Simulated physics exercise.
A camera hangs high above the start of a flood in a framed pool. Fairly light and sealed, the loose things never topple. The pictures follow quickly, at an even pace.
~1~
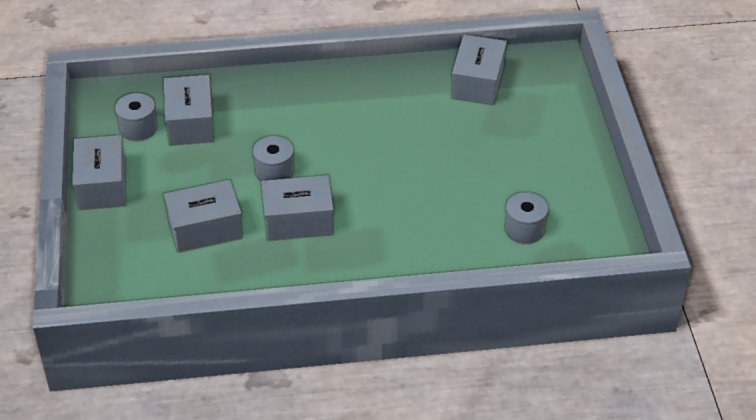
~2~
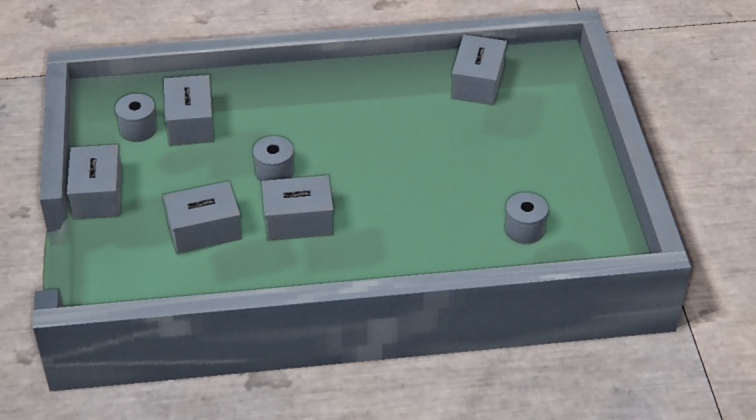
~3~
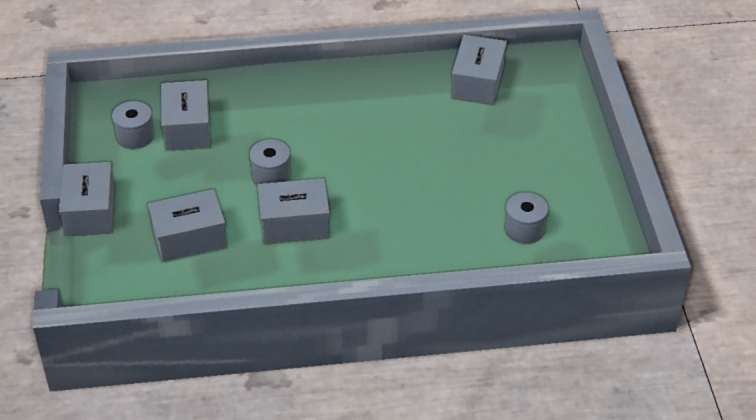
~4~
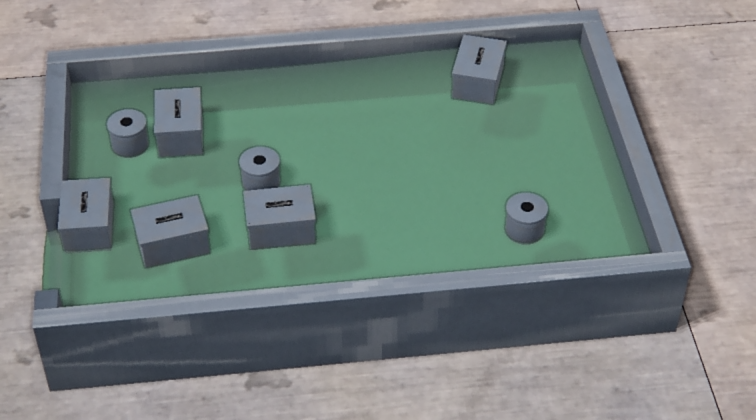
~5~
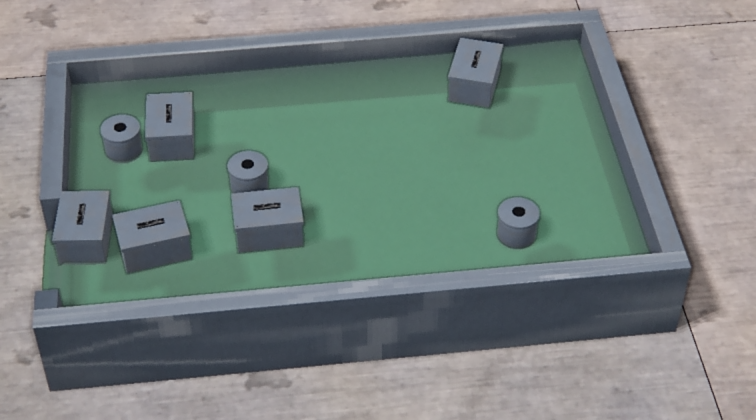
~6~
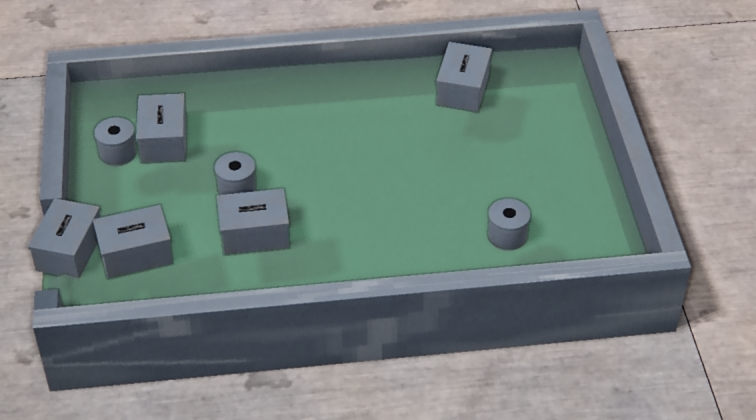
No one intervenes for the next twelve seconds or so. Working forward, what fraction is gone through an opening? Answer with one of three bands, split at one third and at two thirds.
Two thirds or more.
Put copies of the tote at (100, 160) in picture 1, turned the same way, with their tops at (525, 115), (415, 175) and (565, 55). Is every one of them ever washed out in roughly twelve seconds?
Per object, in the order given: Never exits / never exits / never exits.
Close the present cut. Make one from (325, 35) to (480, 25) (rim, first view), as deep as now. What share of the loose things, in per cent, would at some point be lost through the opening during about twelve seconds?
Close to 40 percent.
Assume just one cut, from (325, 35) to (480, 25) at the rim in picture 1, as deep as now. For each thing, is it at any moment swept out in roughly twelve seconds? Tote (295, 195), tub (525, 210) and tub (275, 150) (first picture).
In the order given: Remains, remains, escapes.
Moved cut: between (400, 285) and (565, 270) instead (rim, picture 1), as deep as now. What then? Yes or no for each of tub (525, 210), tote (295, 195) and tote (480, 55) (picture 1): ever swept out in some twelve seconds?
Looking at them in turn, number one is flushed away, number two is flushed away, and number three is held back.
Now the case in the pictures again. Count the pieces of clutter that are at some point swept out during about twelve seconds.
That works out to 6.
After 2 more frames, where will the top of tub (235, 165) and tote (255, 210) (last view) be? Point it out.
The first top is close to (210, 173) and the second close to (223, 216).
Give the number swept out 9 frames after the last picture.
That makes 2.
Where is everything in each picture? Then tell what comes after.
A tote at (98, 160) floats; a tote at (202, 203), afloat; 0 of 8 have shifted, in the first frame.
A tote at (93, 169), afloat, close to its start; a tote at (201, 205) floats; 0 of 8 have shifted, in the second frame.
A tote at (85, 186) floats, close to its start; a tote at (186, 213), afloat, close to its start; 2 of 8 have shifted, in the third frame.
A tote at (84, 203), afloat, close to its start; a tote at (169, 219), afloat, close to its start; 6 of 8 have shifted, in the fourth frame.
A tote at (81, 215), afloat, a stride from its start; a tote at (151, 225), afloat, close to its start; 6 of 8 have shifted, in the fifth frame.
A tote at (64, 226), afloat, a stride from its start; a tote at (132, 229), afloat, a stride from its start; 8 of 8 have shifted, in the sixth frame.
A moment on, 1 of 8 are out; 7 afloat.
Next, 2 of 8 are out; 6 afloat.
Later, 4 of 8 are out; 4 afloat.
In the end, 6 of 8 are out; 2 afloat.
